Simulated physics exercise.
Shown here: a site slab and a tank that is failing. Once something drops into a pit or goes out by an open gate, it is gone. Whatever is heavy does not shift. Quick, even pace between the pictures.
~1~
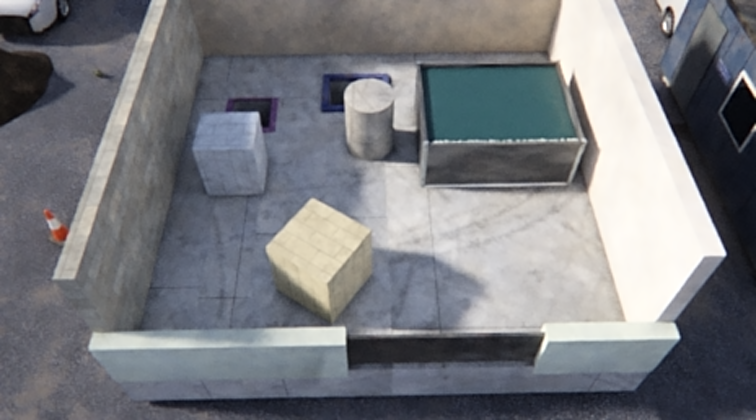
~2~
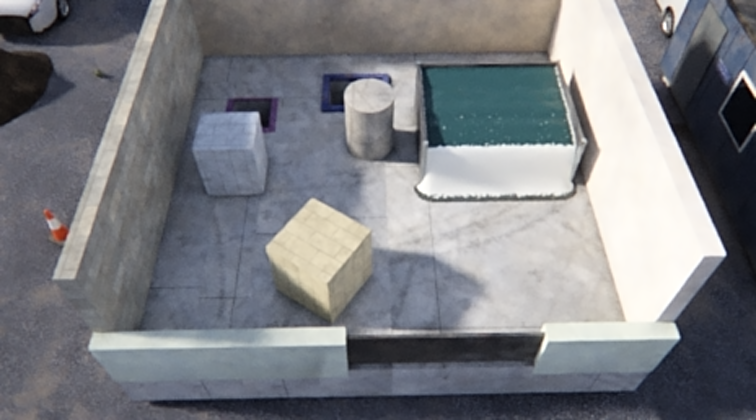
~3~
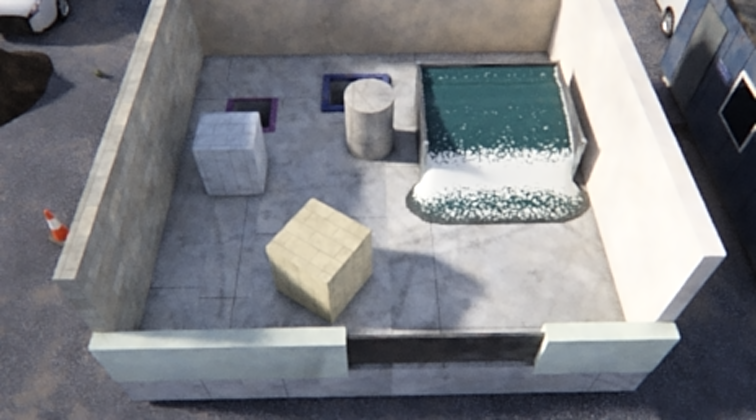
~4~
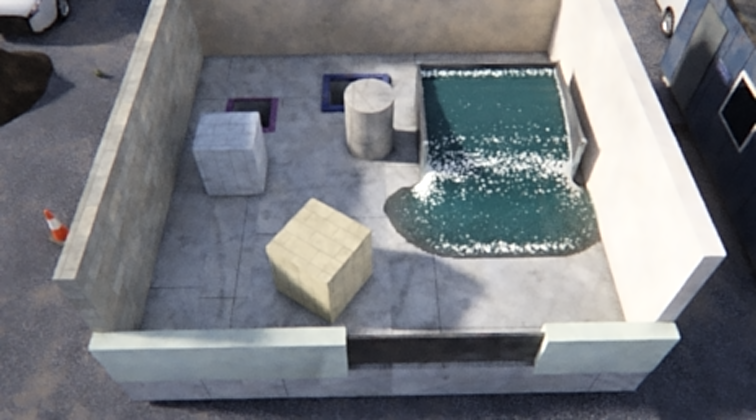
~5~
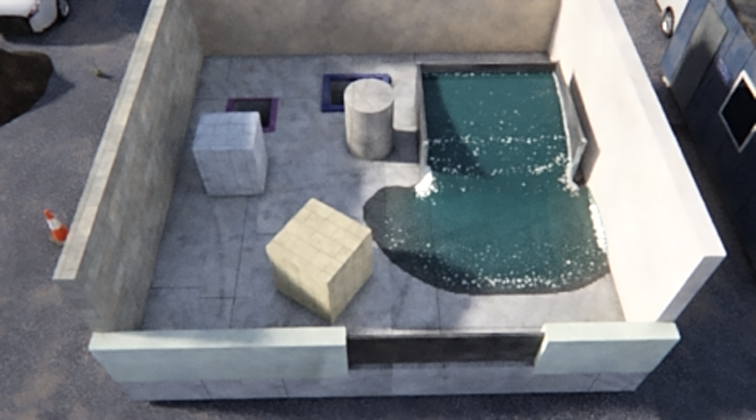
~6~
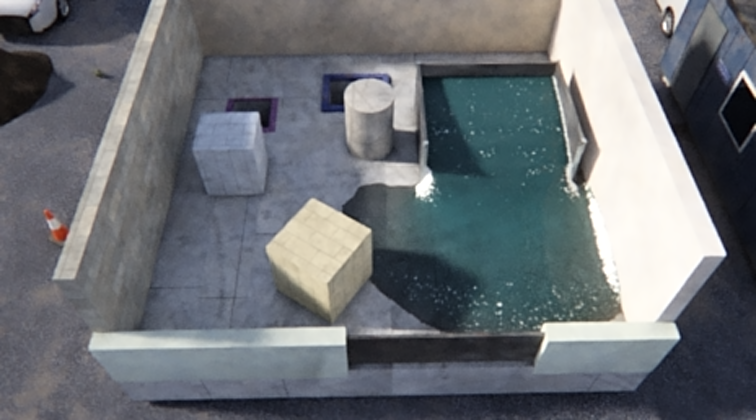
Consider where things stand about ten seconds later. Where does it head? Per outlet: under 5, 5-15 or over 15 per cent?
At the end, the gate is likely to claim a small share beneath five per cent, the purple pit is likely to claim a middle share of five to fifteen per cent, the blue pit is likely to claim a small share beneath five per cent.
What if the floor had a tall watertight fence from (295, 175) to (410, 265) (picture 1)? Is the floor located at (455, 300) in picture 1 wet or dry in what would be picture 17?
Submerged.
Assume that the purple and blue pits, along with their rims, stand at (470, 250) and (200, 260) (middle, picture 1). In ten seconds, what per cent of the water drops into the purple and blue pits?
For purple, 45 in a hundred; for blue, 10 in a hundred.
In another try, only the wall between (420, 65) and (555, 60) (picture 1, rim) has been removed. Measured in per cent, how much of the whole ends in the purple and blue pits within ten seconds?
Purple about 12 %, blue about 25 %.
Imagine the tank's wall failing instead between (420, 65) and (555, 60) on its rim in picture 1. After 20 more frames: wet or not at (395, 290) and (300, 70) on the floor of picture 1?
First point: Unwetted; second point: Inundated.
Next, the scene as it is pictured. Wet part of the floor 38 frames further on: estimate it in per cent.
Share estimate: About 90 per cent.
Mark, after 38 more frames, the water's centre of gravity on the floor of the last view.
It is near (392, 208).
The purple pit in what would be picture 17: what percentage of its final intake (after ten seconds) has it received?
I get 0 per cent.
A moment on, water covers 30 % of the floor; the gate 0 %, the purple pit 0 %, the blue pit 0 %.
Next, water covers 40 % of the floor; the gate 0 %, the purple pit 0 %, the blue pit 0 %.
Then, water covers 55 % of the floor; the gate 0 %, the purple pit 0 %, the blue pit 0 %.
Later, water covers 90 % of the floor; the gate 0 %, the purple pit 4 %, the blue pit 0 %.
In the end, water covers 100 % of the floor; the gate 0 %, the purple pit 12 %, the blue pit 1 %.
